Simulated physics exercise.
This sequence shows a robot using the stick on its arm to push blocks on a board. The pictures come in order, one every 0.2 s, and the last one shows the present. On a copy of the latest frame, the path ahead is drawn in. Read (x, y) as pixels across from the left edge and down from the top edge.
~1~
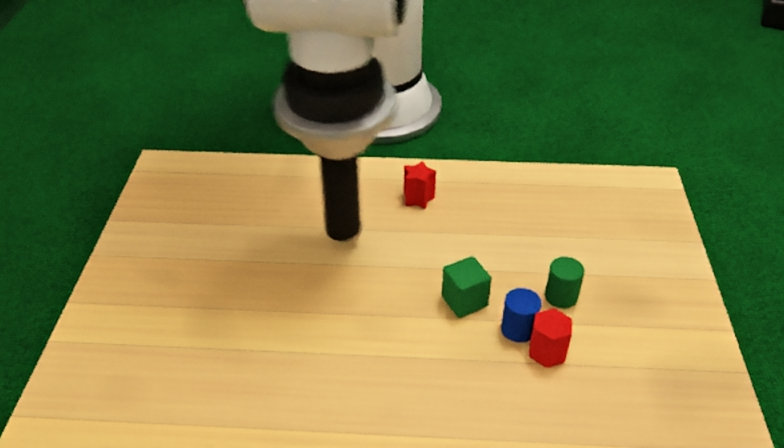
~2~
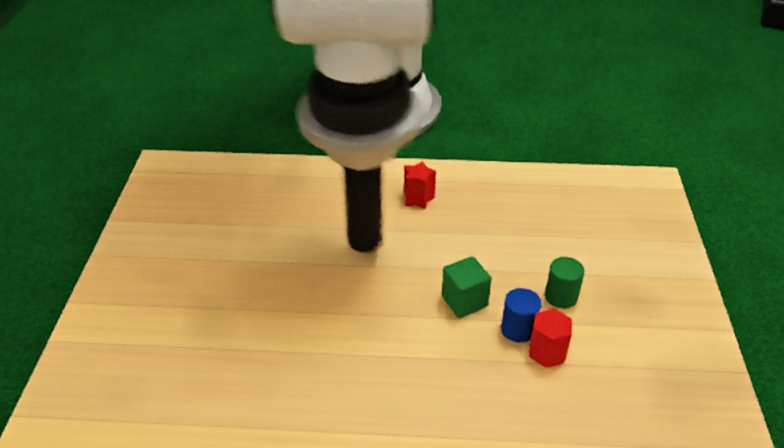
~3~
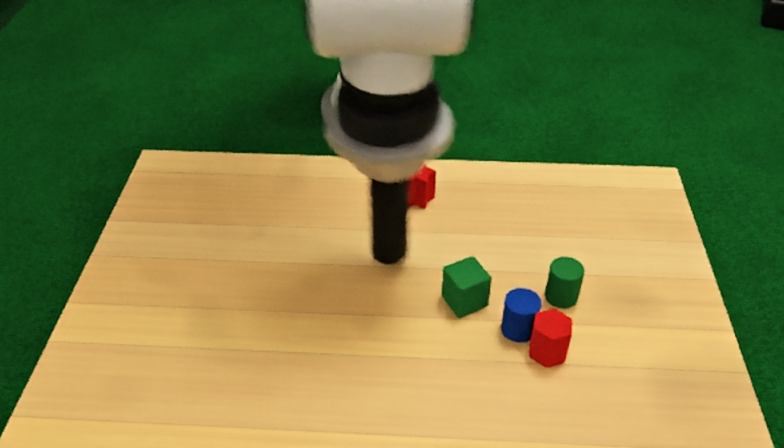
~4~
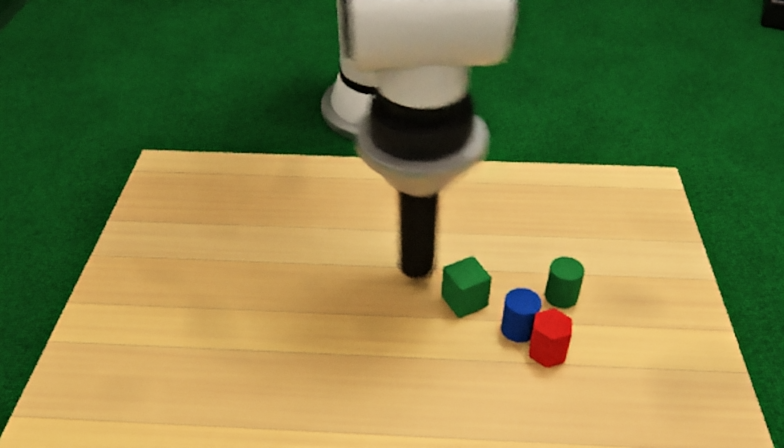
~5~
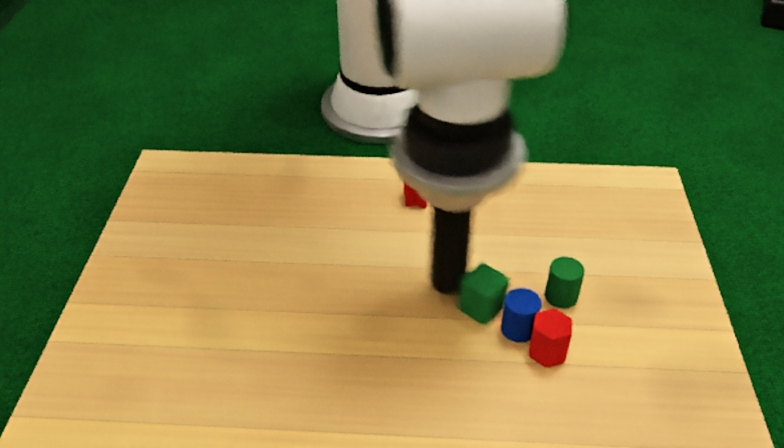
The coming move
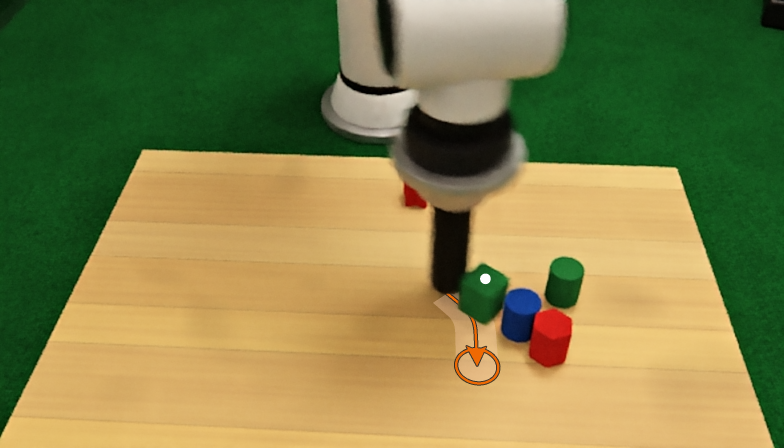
The clip opens with a robot arm holding a black stick over a wooden board, left of a green cube, a blue cylinder, a red six-sided block and a green cylinder. The stick moves steadily right and toward the viewer, then nudges the green cube slightly right, closer to the blue cylinder.
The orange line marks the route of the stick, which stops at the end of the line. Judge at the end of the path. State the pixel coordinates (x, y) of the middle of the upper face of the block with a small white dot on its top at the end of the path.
The centre of its top will be at (518, 297).
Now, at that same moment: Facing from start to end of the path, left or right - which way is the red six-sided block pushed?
Towards the left-hand side.
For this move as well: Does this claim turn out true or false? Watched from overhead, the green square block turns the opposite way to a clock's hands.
Verdict: True.
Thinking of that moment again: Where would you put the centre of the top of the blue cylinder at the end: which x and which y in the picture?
The top centre is at (558, 309).
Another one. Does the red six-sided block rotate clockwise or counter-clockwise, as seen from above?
The sense of turning is clockwise.
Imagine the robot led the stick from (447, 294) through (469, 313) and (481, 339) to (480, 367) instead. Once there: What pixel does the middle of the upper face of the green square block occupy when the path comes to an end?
Roughly at (522, 300).
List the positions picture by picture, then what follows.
The first frame shows tip of the stick (344, 231), middles of tops, green square block (467, 272), blue cylinder (523, 301), red six-sided block (554, 323), green cylinder (568, 268).
The second frame shows stick (365, 241), nothing pushed.
The third frame shows stick (390, 253), nothing pushed.
The fourth frame shows stick (417, 267), nothing pushed.
The fifth frame shows stick (448, 282), green square block (485, 279), blue cylinder (523, 301), red six-sided block (554, 323), green cylinder (568, 268).
The line goes from (447, 294) through (469, 313) and (476, 338) to (477, 366); the dot is on the green square block.
What follows on the original path. Halfway along, stick (476, 313); green square block (518, 297), turned 40° anticlockwise; blue cylinder (557, 309); red six-sided block (579, 336), turned 35° clockwise.
At the end, stick (479, 354); green square block (518, 297), turned 40° anticlockwise; blue cylinder (558, 309); red six-sided block (579, 336), turned 40° clockwise; green cylinder unmoved.
